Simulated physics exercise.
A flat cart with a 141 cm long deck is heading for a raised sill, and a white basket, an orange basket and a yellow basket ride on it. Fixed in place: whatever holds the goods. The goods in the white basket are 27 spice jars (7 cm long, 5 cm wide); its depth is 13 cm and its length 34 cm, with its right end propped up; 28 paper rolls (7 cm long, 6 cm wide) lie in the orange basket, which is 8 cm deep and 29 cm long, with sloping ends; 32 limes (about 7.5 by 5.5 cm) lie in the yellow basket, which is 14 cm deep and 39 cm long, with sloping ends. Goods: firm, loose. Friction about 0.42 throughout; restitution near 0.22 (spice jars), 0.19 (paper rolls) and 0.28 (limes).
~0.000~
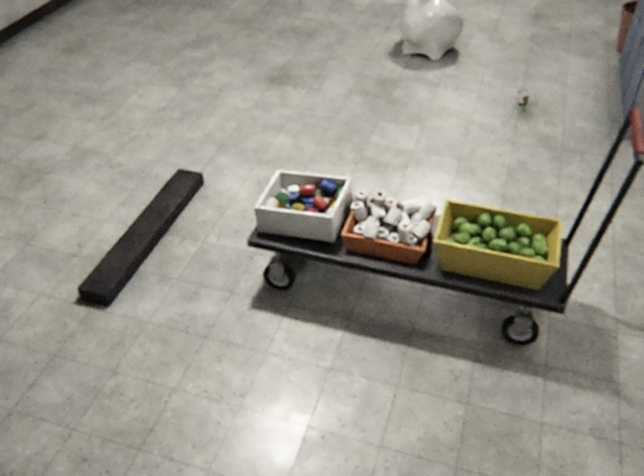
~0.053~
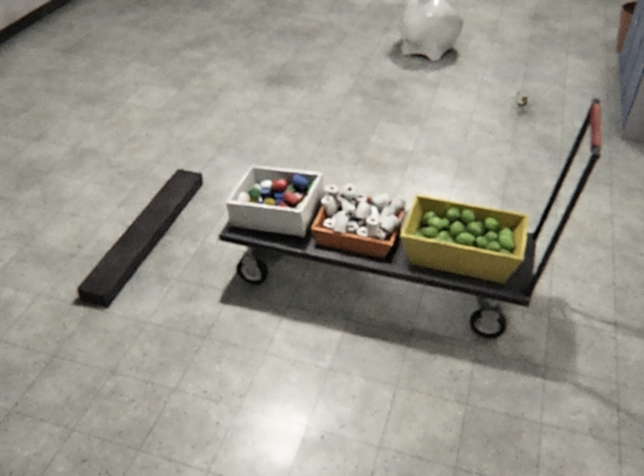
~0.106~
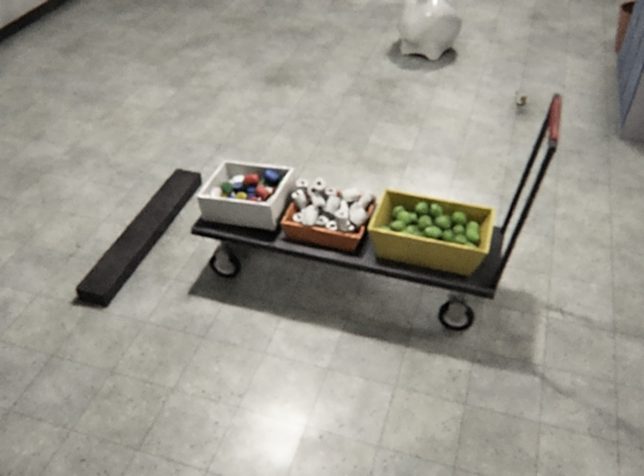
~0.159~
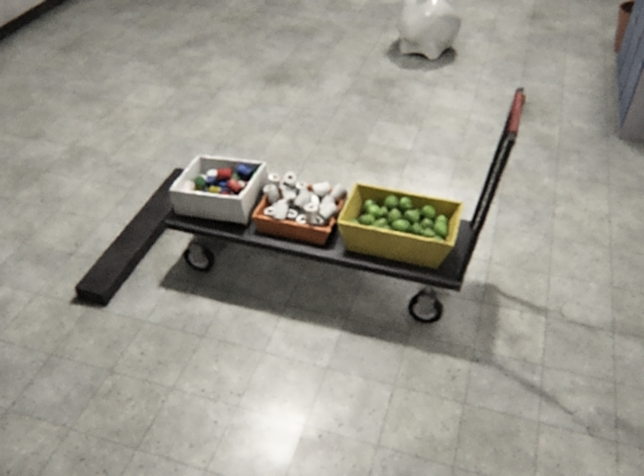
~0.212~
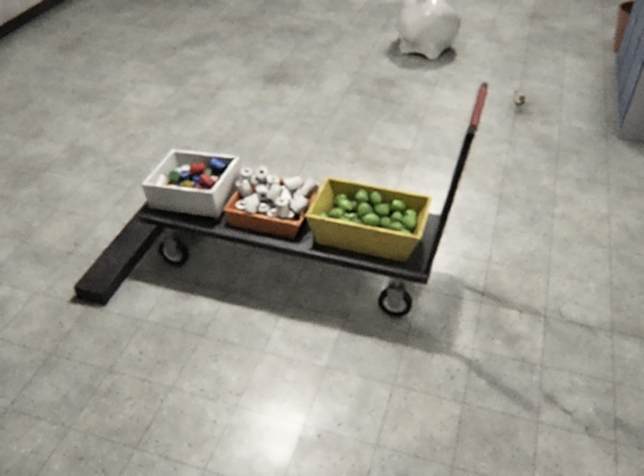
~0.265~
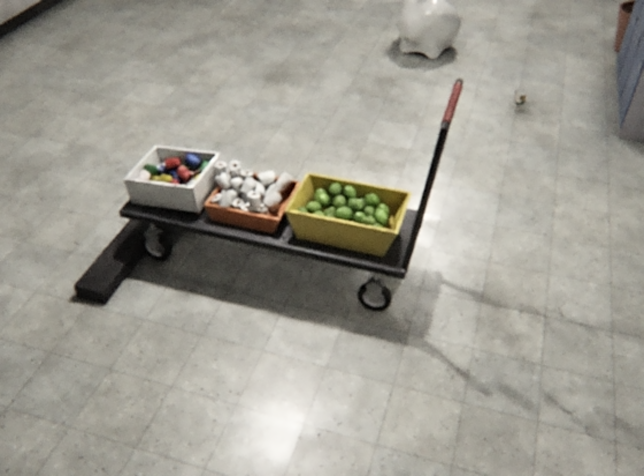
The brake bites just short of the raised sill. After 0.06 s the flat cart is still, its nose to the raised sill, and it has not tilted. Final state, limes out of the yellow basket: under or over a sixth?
Most likely the spillage is lower than a sixth of the load.
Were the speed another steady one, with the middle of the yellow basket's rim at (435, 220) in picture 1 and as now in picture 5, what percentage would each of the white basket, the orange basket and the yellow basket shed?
White basket 0 %, orange basket 10 %, yellow basket 0 %.
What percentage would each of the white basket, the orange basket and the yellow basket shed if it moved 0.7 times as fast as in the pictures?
In that case the white basket sheds 0 per cent, the orange basket 20 per cent and the yellow basket 0 per cent.
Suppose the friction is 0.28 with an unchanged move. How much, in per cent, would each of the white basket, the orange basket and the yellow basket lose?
White basket 10%, orange basket 40%, yellow basket 0%.
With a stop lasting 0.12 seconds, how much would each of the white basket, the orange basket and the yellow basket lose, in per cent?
Result - white basket: 0 percent, orange basket: 20 percent, yellow basket: 0 percent.
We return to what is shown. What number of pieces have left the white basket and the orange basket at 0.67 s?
The white basket is at about 2 and the orange basket at about 8.
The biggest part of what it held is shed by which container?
Answer: The orange basket.
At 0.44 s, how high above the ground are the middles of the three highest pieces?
Roughly 54 centimetres.
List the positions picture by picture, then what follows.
In the first frame (we follow the rim corner now nearest the camera), yellow basket at (556, 265); orange basket at (422, 250); 66 cm still to roll; nothing out yet.
The second frame shows yellow basket at (521, 258); orange basket at (390, 243); 52 cm still to roll.
The third frame shows yellow basket at (485, 251); orange basket at (358, 237); 38 cm still to roll.
The fourth frame shows yellow basket at (451, 244); orange basket at (327, 230); 25 cm still to roll.
The fifth frame shows yellow basket at (418, 237); orange basket at (297, 224); 11 cm still to roll.
The sixth frame shows yellow basket at (395, 232); orange basket at (277, 219); stopping; 1 out, the lowest roll at (221, 171).
After 0.32 s, 0 of 27 out of the white basket, 2 of 28 out of the orange basket and 0 of 32 out of the yellow basket.
After 0.44 s, 1 of 27 out of the white basket, 5 of 28 out of the orange basket and 1 of 32 out of the yellow basket.
After 0.67 s, 2 of 27 out of the white basket, 8 of 28 out of the orange basket and 1 of 32 out of the yellow basket.
Outcome (at 1.18 s), 2 of 27 out of the white basket, 9 of 28 out of the orange basket and 1 of 32 out of the yellow basket. Asked share, 1 of 32, 3 per cent.
